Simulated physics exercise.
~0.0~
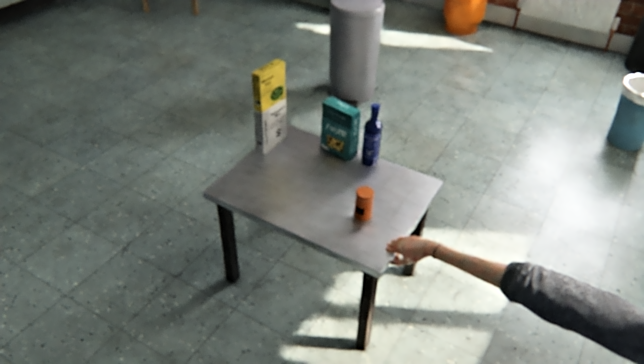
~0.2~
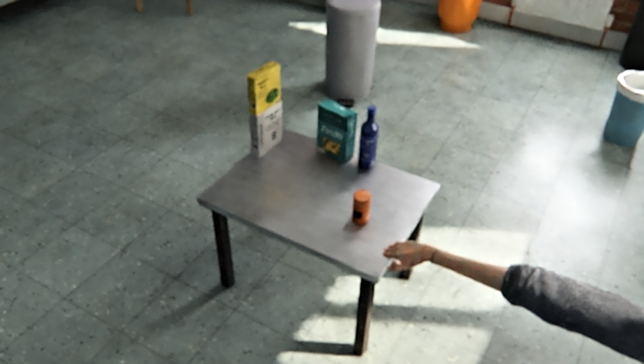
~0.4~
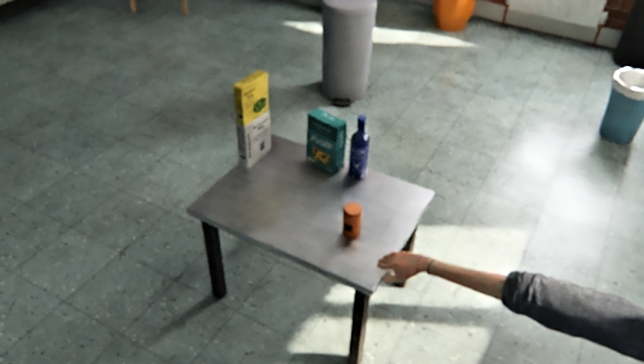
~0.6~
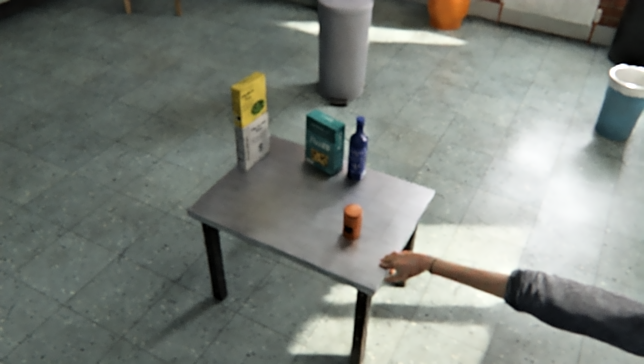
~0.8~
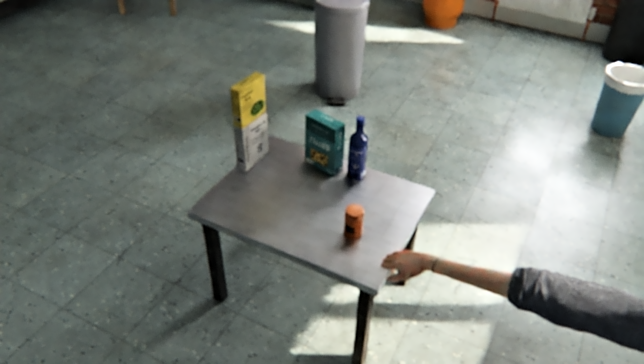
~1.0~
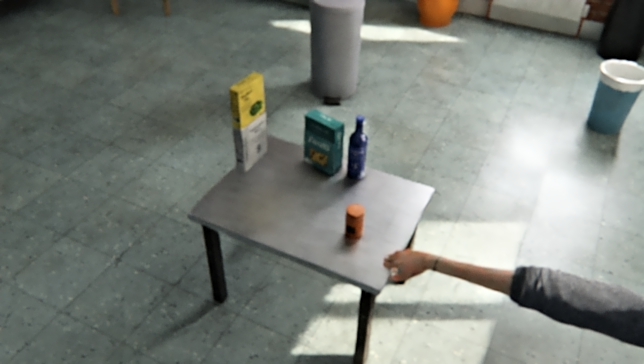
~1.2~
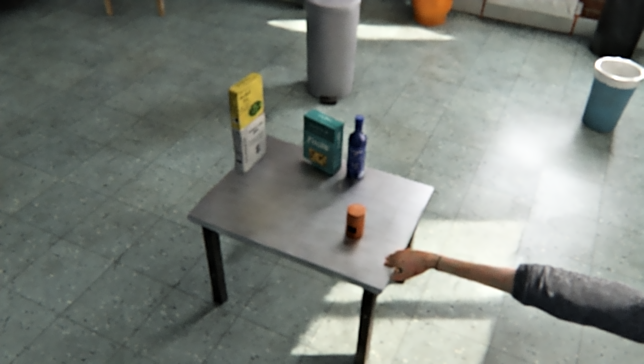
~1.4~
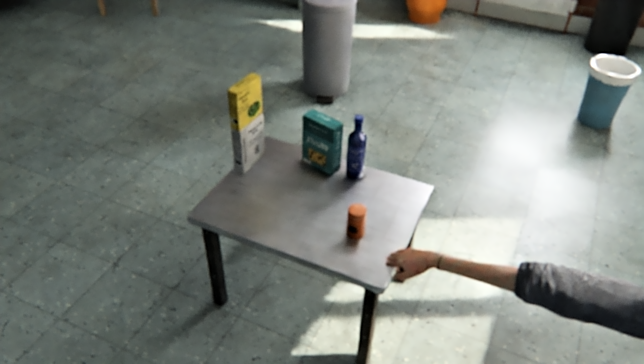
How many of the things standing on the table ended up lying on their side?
None of them did. The turquoise packet, blue bottle, orange jar, and the white packet with the yellow one on top were all still upright at the end.
